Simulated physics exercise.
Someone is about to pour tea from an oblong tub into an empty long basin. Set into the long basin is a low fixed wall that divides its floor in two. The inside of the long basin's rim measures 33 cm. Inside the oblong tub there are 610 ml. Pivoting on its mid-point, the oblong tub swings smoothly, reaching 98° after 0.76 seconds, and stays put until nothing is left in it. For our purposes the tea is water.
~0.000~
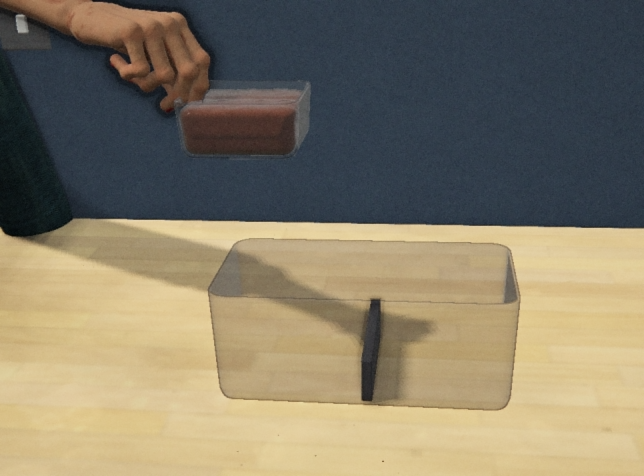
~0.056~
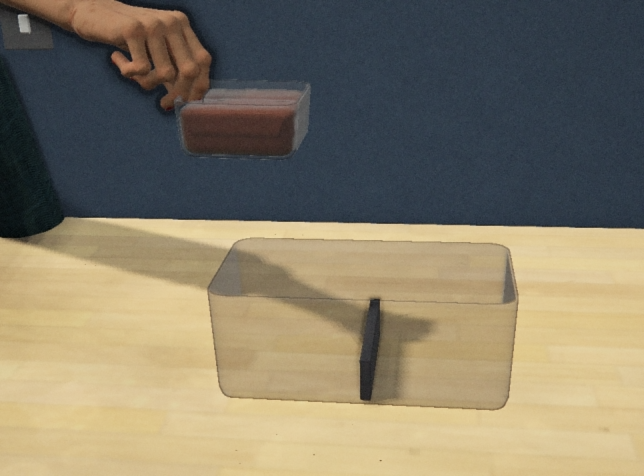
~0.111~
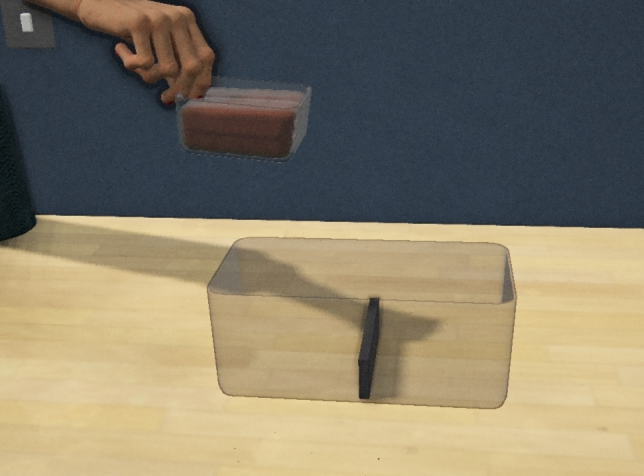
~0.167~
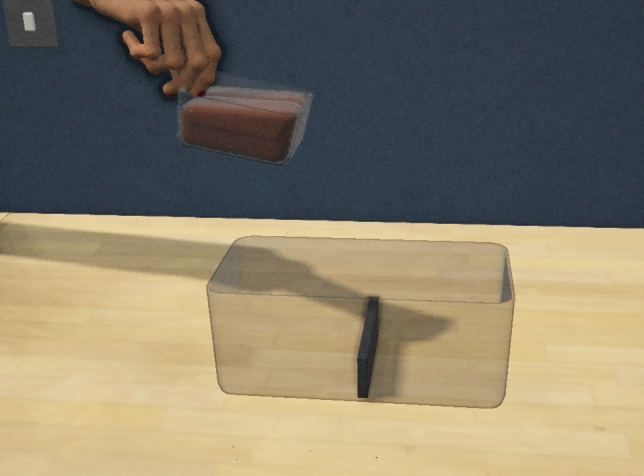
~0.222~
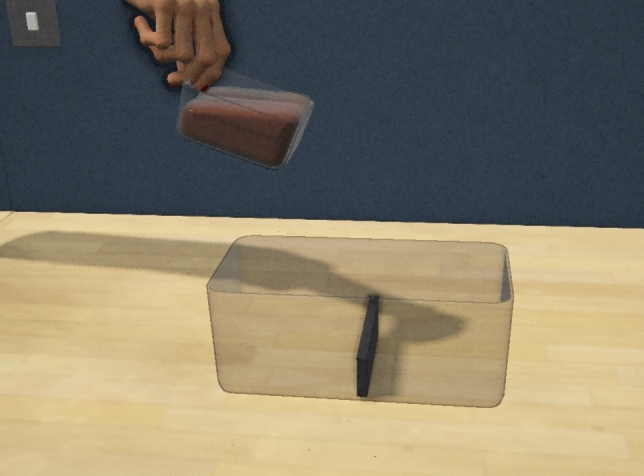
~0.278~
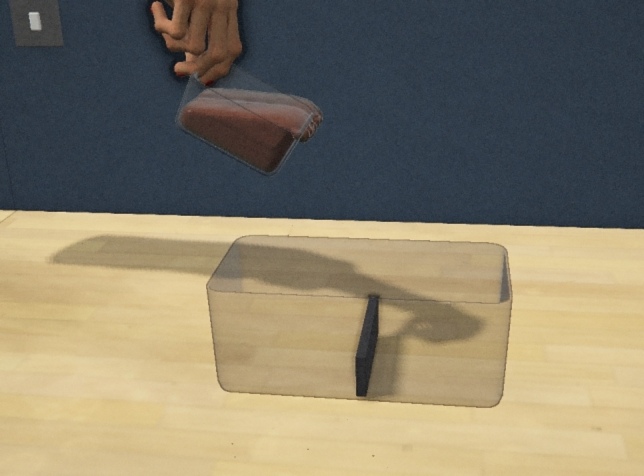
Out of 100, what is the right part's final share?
About 63 out of 100.
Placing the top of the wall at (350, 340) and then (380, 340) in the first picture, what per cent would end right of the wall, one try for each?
It comes to 75 per cent, and then 50 per cent.
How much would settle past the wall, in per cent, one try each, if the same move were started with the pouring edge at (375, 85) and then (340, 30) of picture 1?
90 in a hundred, followed by 80 in a hundred.
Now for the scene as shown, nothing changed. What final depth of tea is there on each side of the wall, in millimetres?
Left part: About 8 mm; right part: About 16 mm.
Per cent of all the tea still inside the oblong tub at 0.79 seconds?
Close to 5 percent of the total.
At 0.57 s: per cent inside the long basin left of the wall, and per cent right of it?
Lab note: Left near 5, right near 28.
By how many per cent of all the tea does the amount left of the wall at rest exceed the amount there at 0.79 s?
Some 10 per cent.
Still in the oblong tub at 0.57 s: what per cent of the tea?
Roughly 20 per cent.
Then, 0.57 s in, the tilt is 84° and 19 per cent is still to pour, 5 is left of the wall and 27 right of it.
Then, 0.79 s in, the tilt is 98° and 5 per cent is still to pour, 26 is left of the wall and 63 right of it.
Then, 1.01 s in, the tilt is 98° and 0 per cent is still to pour, 34 is left of the wall and 62 right of it.
Then, 1.26 s in, the tilt is 98° and 0 per cent is still to pour, 36 is left of the wall and 63 right of it.
Finally, 36 per cent lies left of the wall, 63 right of it and 1 outside.
